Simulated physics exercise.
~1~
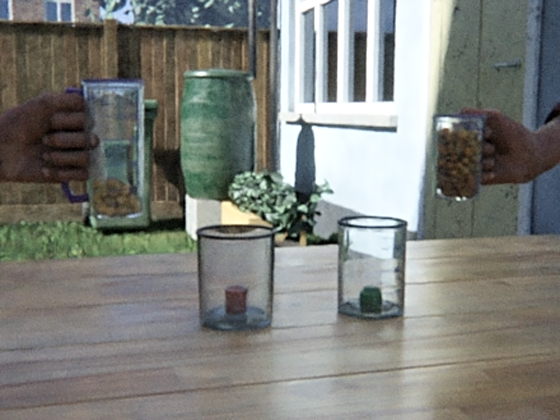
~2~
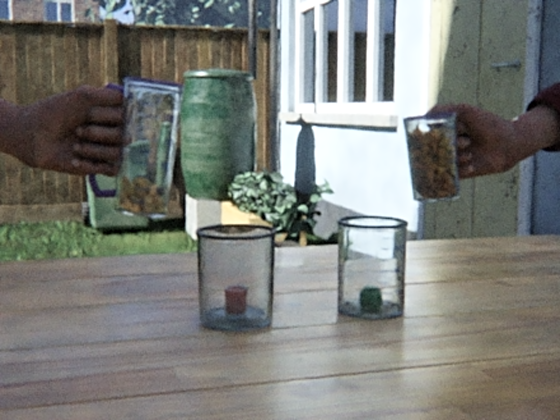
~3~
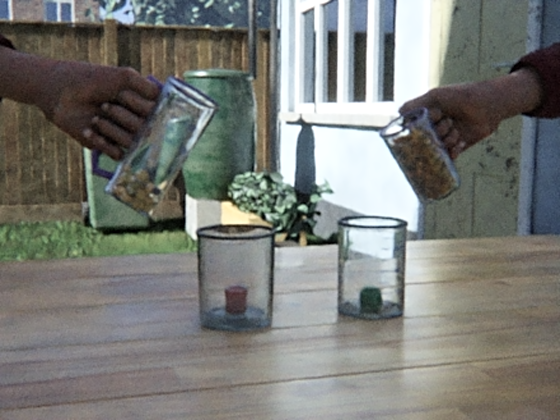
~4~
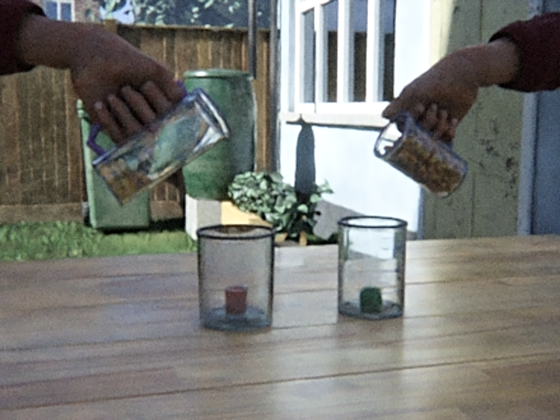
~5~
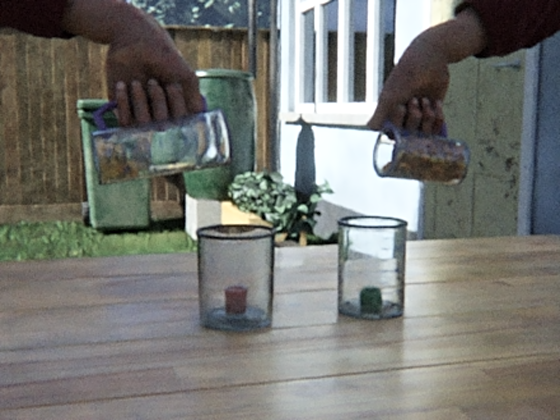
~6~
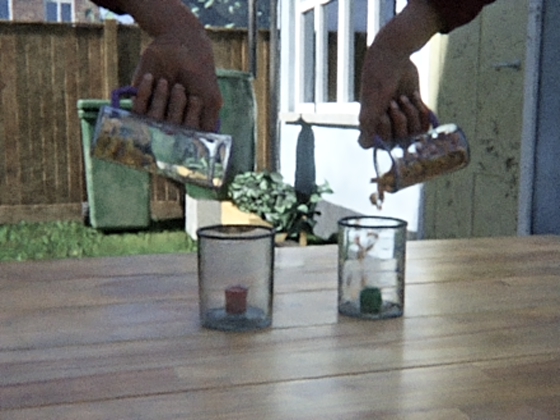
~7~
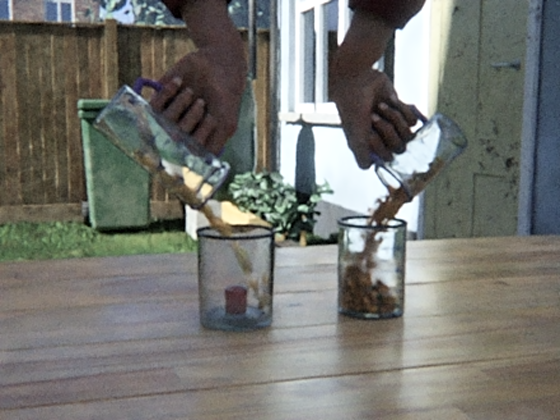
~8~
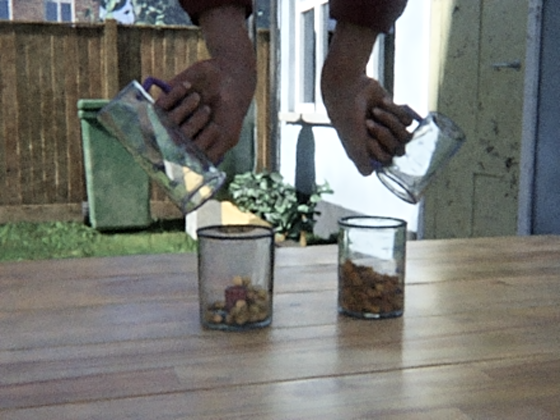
On an outdoor table, two hands tip cups of chunks into glasses, burying only the green block.
